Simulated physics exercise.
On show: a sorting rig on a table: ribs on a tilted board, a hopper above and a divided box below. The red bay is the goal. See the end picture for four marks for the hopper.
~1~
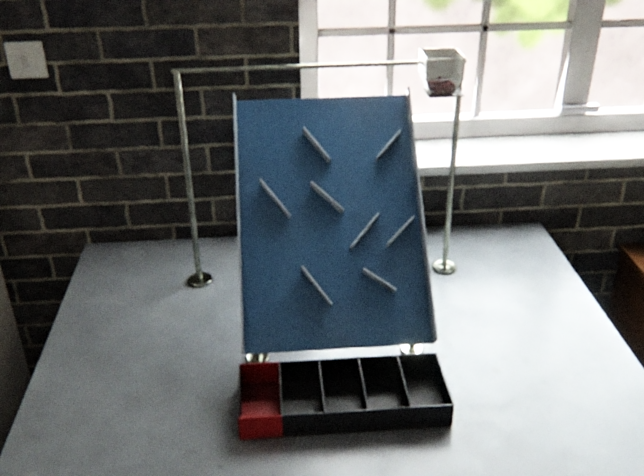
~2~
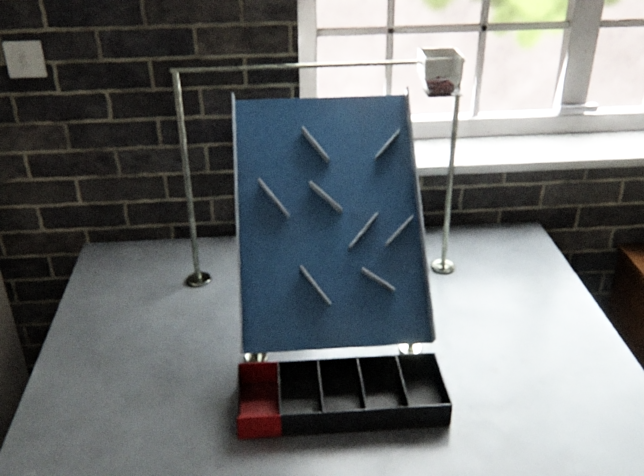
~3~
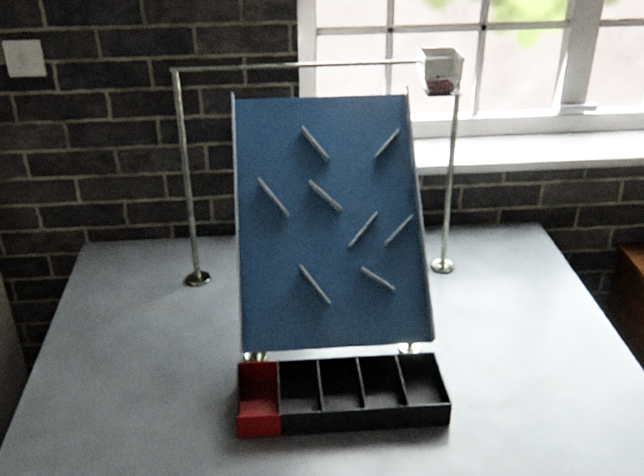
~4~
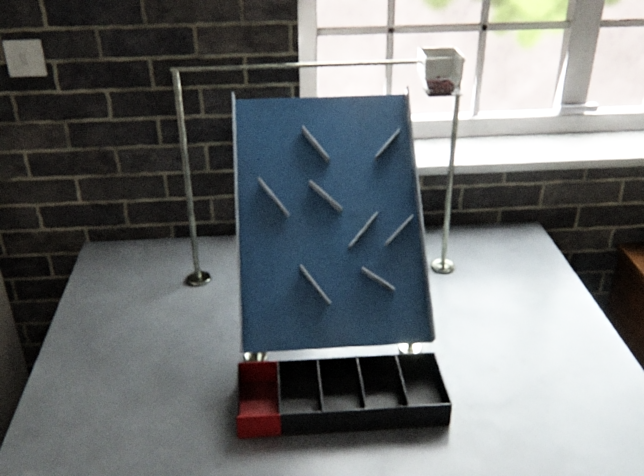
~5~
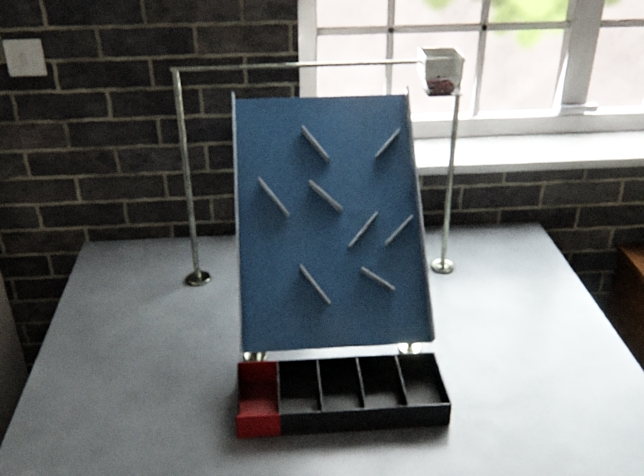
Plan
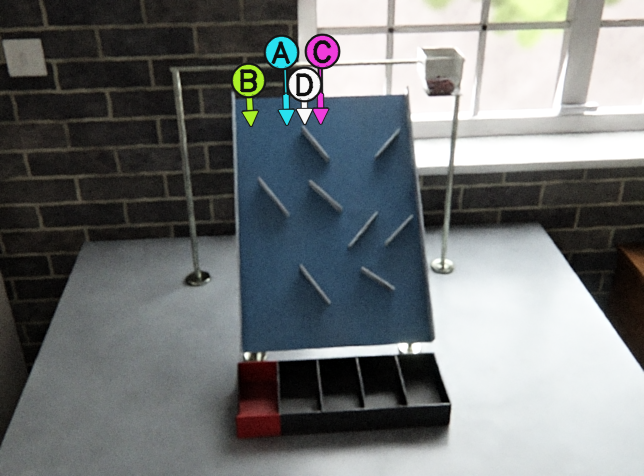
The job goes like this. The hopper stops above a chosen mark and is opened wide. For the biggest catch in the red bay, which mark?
Best: B.
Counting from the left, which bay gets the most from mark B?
It is the first one.
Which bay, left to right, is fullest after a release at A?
The fourth.
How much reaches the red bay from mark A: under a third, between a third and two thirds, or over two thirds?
Under a third.
On the marked copy, mark A meets the board at (286, 119); mark B meets the board at (250, 120); mark C meets the board at (320, 118); mark D meets the board at (304, 118).
Choosing A, not one piece in the red bay, every piece in other bays.
Choosing B, roughly two thirds in the red bay, roughly a third in other bays.
Choosing C, not one piece in the red bay, every piece in other bays.
Choosing D, just a few in the red bay, almost all in other bays.
